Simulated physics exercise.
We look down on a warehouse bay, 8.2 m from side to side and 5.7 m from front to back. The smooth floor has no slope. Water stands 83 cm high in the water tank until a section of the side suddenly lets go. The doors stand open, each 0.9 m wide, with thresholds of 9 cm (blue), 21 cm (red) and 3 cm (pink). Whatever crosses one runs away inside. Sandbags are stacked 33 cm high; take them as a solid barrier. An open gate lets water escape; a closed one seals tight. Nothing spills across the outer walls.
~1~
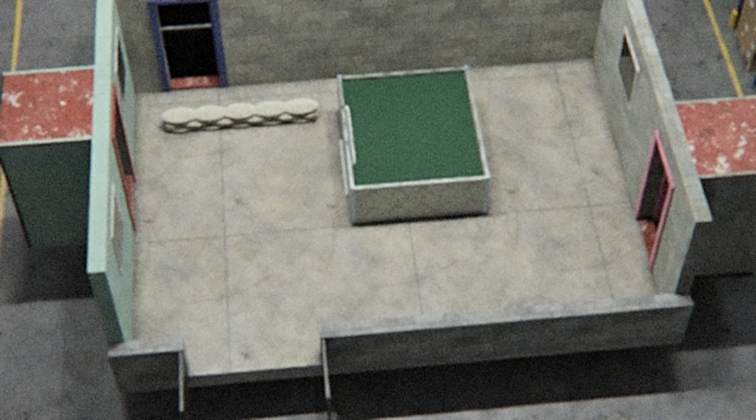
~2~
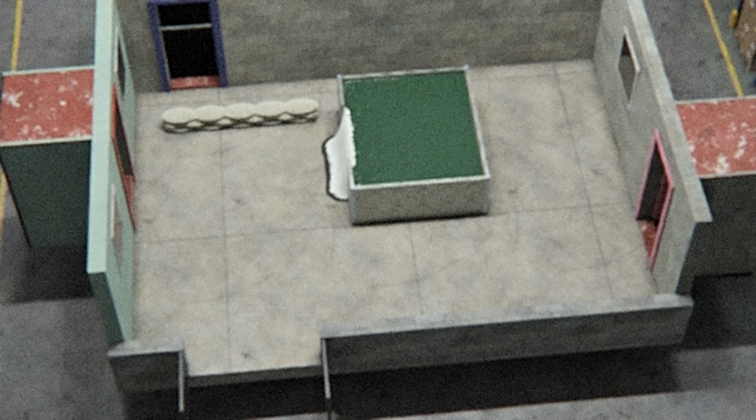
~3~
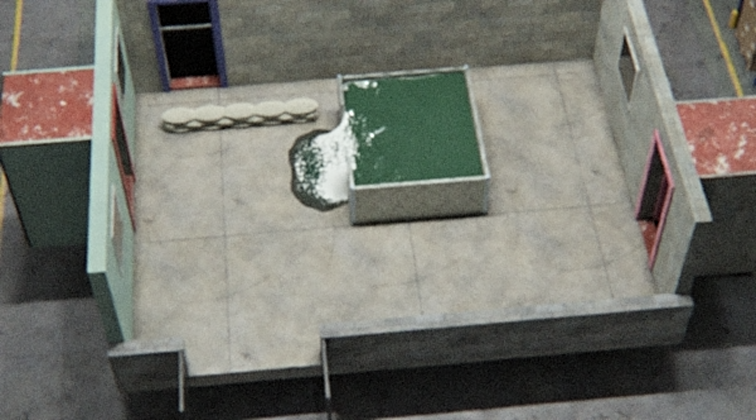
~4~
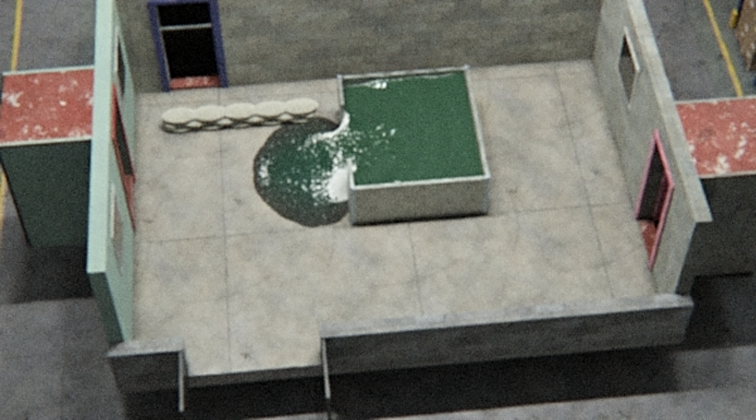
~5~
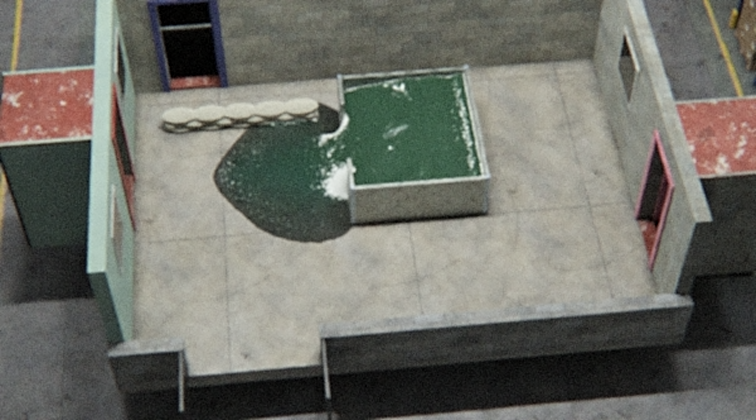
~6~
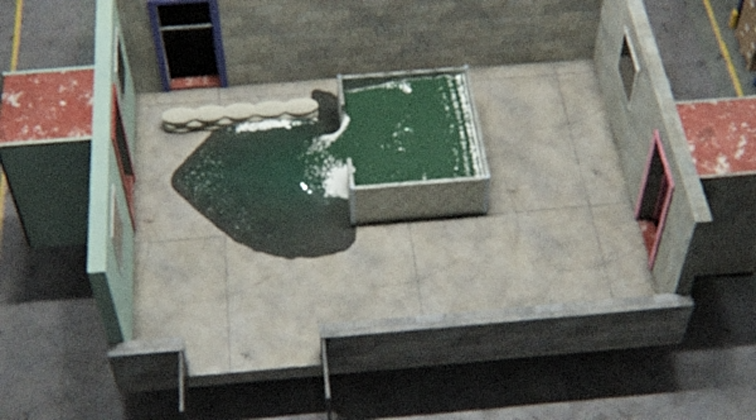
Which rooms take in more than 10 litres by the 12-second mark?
Within that time: At the blue door it passes the limit; at the red door it goes over the limit; at the pink door it goes over the limit.
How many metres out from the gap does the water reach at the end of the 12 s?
About 5.8 m.
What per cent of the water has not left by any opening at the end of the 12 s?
Roughly 70 in a hundred.
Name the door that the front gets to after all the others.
The pink one.
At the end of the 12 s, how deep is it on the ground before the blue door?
Some 4.5 cm.
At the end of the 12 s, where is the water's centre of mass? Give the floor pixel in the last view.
At about (386, 205).
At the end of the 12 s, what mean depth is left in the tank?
About 9 cm.
A moment later water covers 30 % of the floor and is deepest (50 cm) near (135, 150); blue door not reached, red door 35 cm at the sill, 23 L in, pink door not reached.
Soon after water covers 35 % of the floor and is deepest (52 cm) near (135, 158); blue door 11 cm at the sill, 0 L in, red door 39 cm at the sill, 80 L in, pink door not reached.
Next water covers 40 % of the floor and is deepest (36 cm) near (133, 357); blue door 14 cm at the sill, 14 L in, red door 25 cm at the sill, 129 L in, pink door not reached.
Later on water covers 85 % of the floor and is deepest (19 cm) near (133, 367); blue door 10 cm at the sill, 45 L in, red door 13 cm at the sill, 137 L in, pink door not reached.
At the end water covers 95 % of the floor and is deepest (10 cm) near (534, 332); blue door 5 cm at the sill, 47 L in, red door 8 cm at the sill, 137 L in, pink door 10 cm at the sill, 90 L in.
